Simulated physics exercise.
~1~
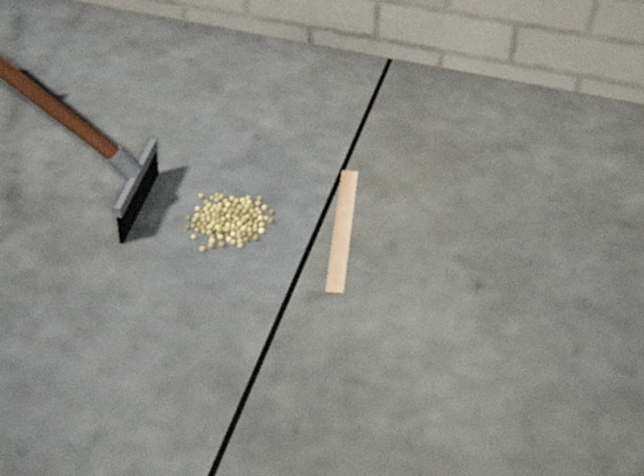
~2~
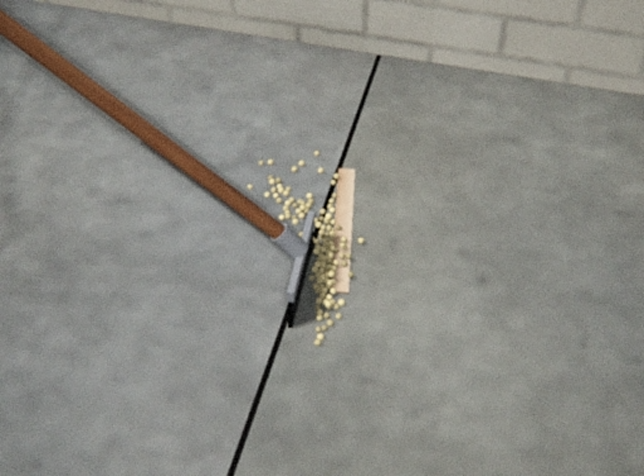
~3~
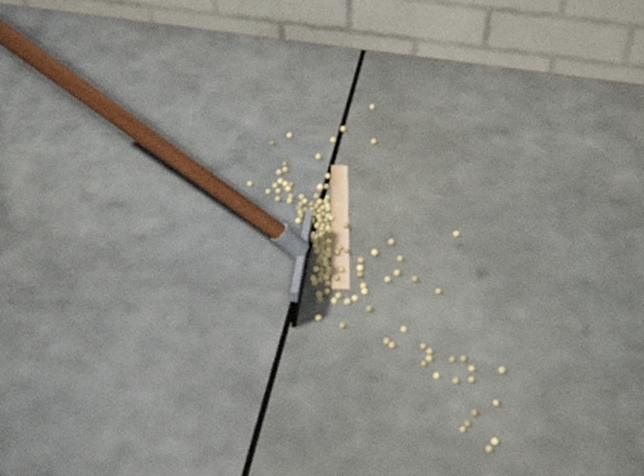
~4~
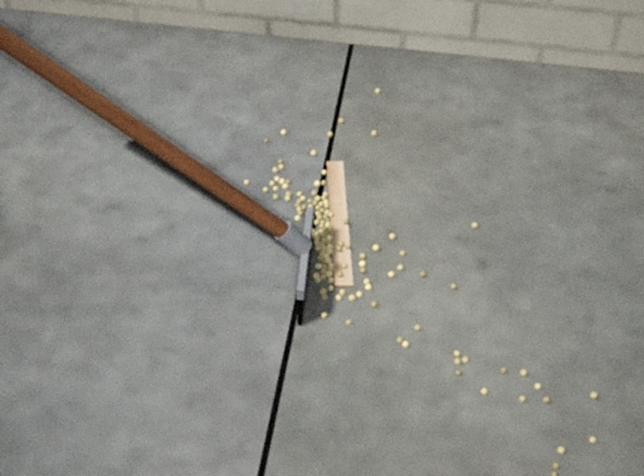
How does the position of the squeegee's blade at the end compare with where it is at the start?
At the start the blade is at the left, short of the pile of beans. By the end it is further right and slightly lower, close beside the pale strip.
